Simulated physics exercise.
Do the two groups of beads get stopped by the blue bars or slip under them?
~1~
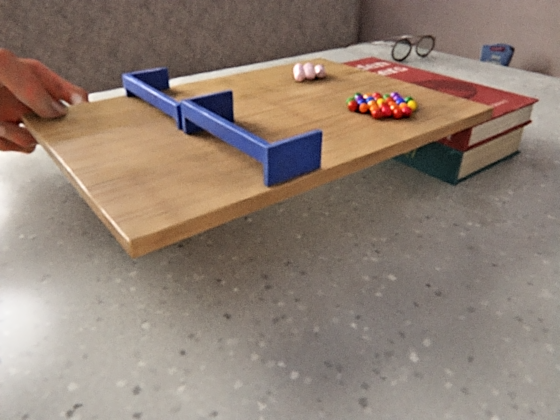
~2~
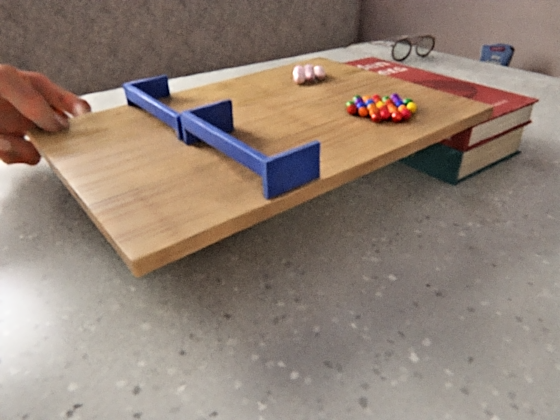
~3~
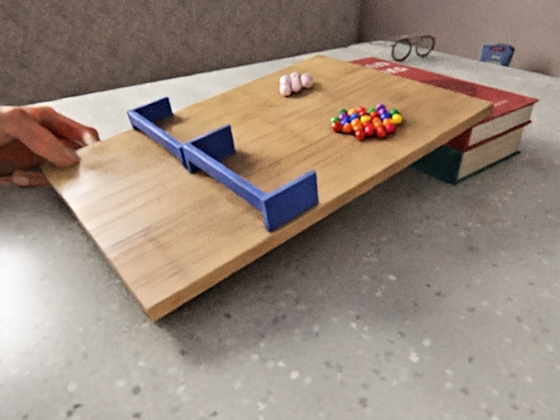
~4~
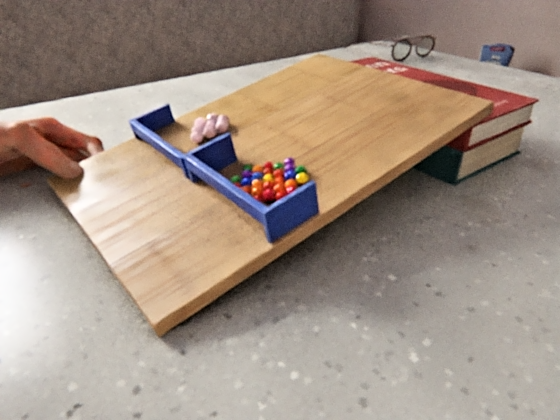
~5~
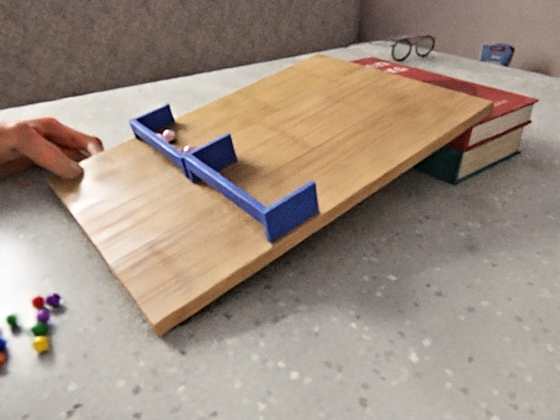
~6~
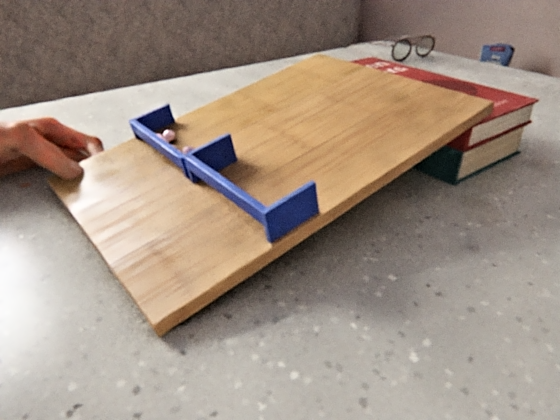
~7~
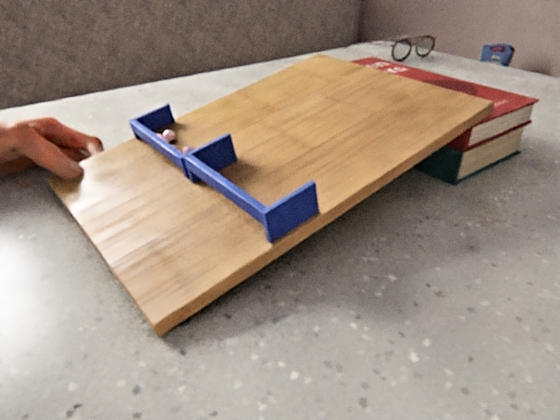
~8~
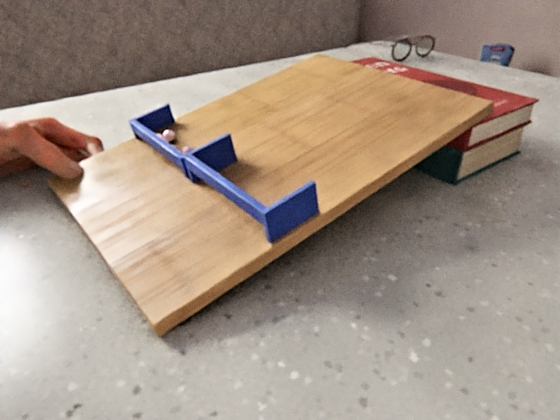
The pale pink beads are stopped by the back bar, while the colourful beads slip under the front bar.
